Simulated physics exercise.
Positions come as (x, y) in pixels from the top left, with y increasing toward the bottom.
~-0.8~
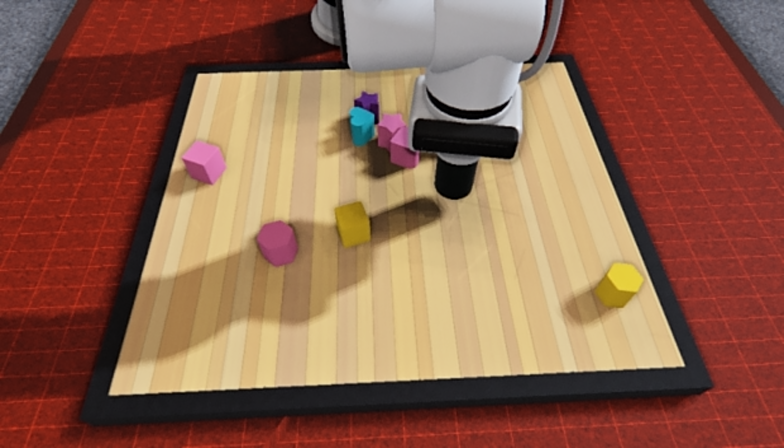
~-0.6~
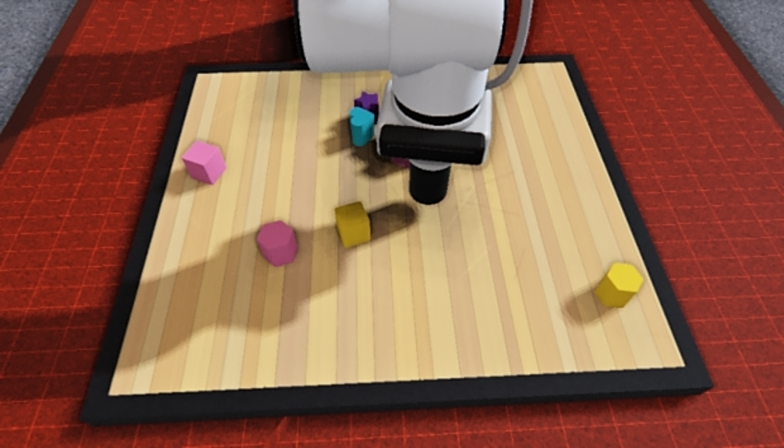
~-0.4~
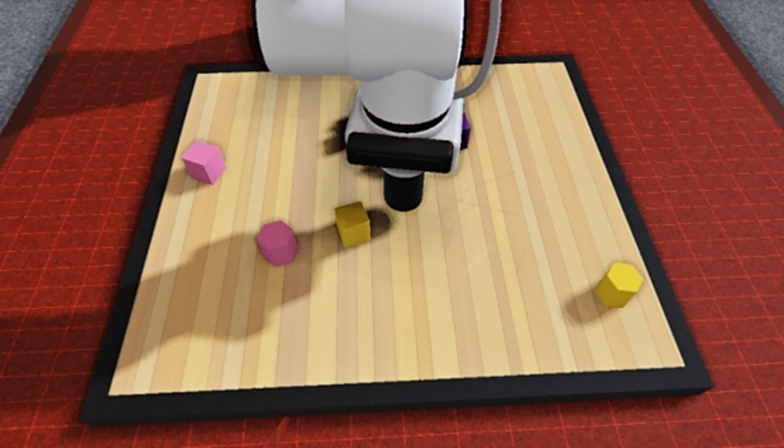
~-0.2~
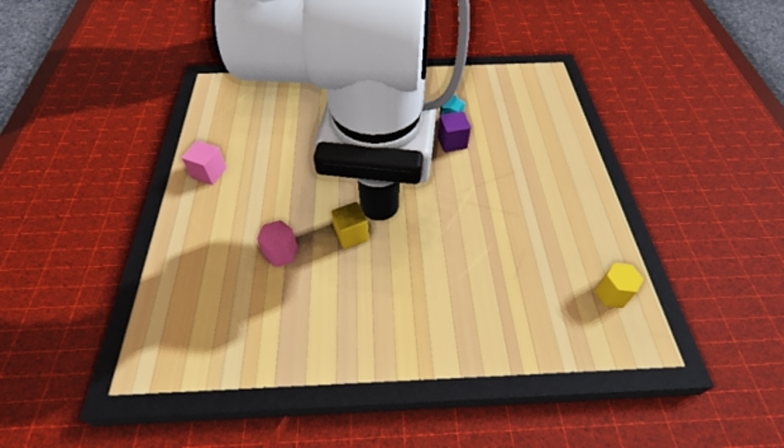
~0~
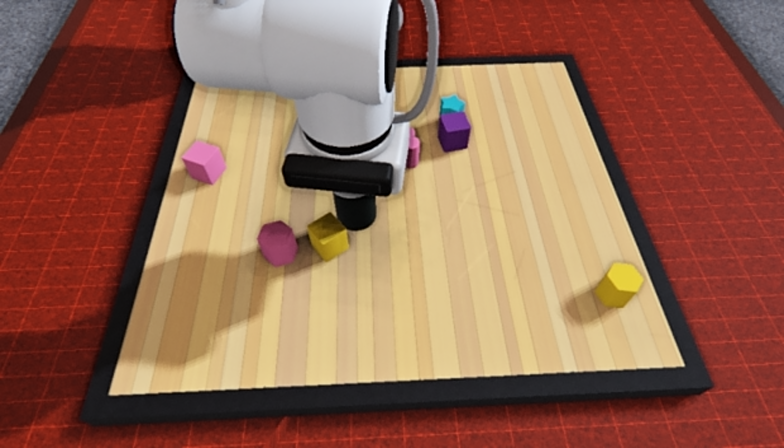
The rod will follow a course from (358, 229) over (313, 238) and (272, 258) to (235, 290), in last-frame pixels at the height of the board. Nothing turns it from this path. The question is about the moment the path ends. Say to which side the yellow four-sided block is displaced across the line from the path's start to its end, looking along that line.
Facing from start to end, it shifts left.
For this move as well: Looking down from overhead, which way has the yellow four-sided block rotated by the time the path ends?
From the top: Counterclockwise.
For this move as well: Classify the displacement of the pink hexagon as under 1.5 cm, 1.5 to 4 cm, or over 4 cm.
Beyond 4 cm.
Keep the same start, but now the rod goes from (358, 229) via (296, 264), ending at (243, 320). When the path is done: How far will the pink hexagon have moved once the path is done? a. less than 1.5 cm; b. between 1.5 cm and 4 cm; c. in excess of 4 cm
b (between 1.5 cm and 4 cm)
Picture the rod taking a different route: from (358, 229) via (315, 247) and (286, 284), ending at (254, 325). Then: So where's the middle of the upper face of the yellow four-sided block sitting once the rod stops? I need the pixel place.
It is going to be at (212, 338).
The first path, step by step. One third of the way, rod (309, 224); pink hexagon (265, 237), turned 25° clockwise; yellow four-sided block (293, 248), turned 30° anticlockwise.
Two thirds of the way, rod (266, 245); pink hexagon (228, 255), turned 25° clockwise; yellow four-sided block (277, 269), turned 95° anticlockwise.
At the end, rod (228, 277); pink hexagon (184, 280), turned 50° clockwise; yellow four-sided block (276, 271), turned 100° anticlockwise.
